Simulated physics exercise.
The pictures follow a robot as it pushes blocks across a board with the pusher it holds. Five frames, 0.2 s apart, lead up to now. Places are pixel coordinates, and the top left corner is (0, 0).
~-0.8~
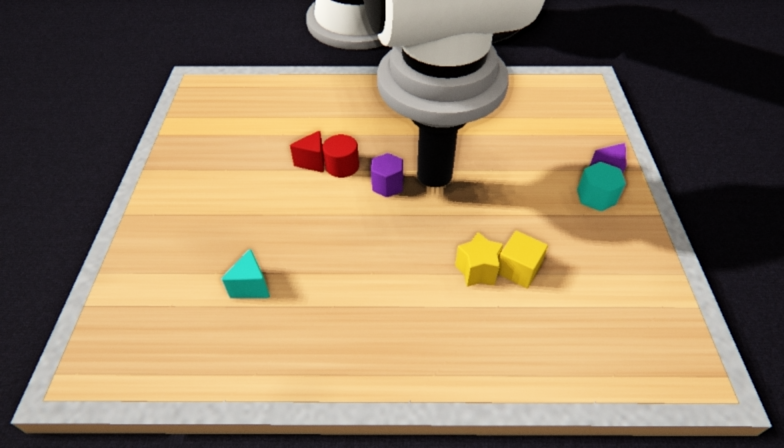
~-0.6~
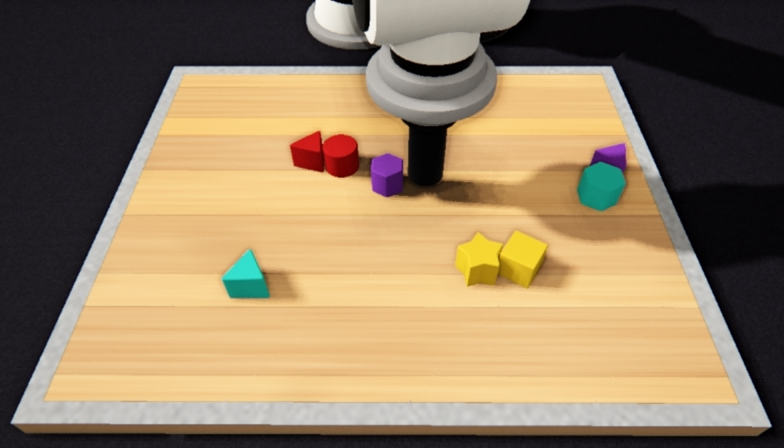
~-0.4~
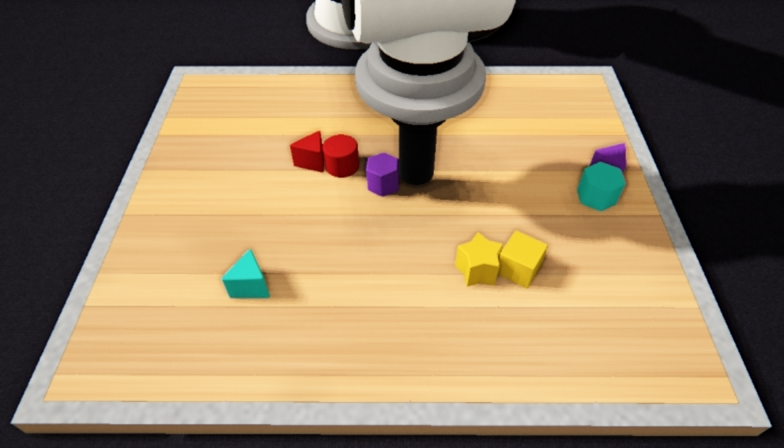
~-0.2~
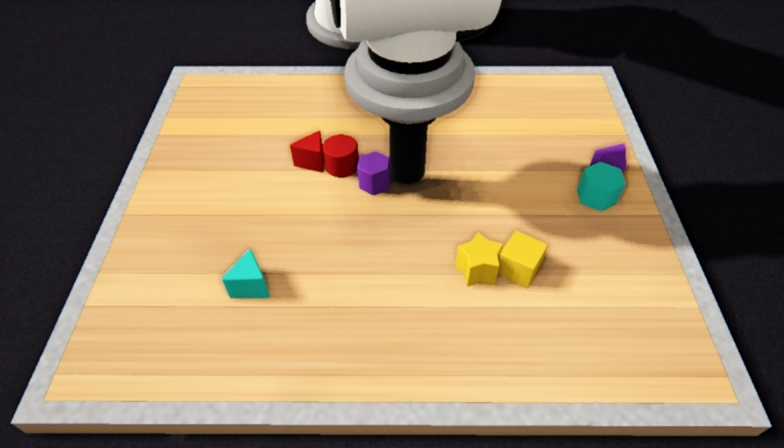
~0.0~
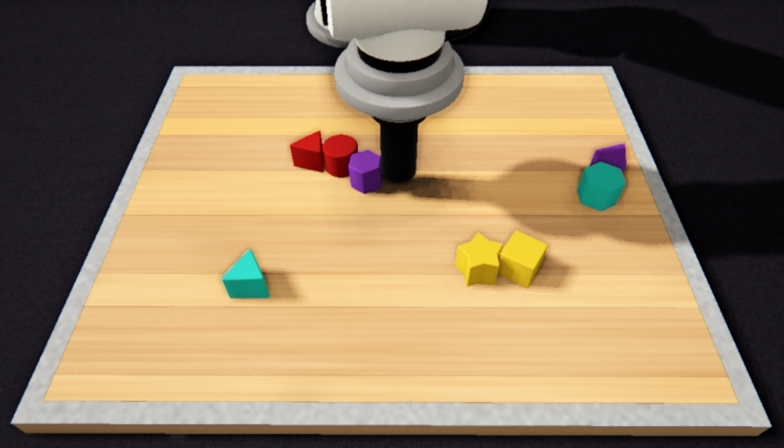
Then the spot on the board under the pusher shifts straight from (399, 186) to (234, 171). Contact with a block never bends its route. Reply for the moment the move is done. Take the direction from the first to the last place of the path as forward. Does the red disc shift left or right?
The shift is rightward.
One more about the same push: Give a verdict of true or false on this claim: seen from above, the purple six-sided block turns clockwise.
The claim does not hold.
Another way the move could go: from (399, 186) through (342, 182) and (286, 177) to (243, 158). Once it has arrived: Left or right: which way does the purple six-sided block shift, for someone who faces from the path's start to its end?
Side: Left.
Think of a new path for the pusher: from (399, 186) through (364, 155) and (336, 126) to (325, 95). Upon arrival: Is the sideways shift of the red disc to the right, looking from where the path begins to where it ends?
It seems not.
On the path given first. One third of the way, pusher (340, 166); red triangle (289, 136); red disc (318, 137); purple six-sided block (306, 161).
Two thirds of the way, pusher (284, 161); red triangle (277, 133); red disc (306, 132); purple six-sided block (249, 160), turned 30° anticlockwise.
At the end, pusher (229, 156); red triangle (277, 133); red disc (306, 132); purple six-sided block (194, 163), turned 65° anticlockwise.
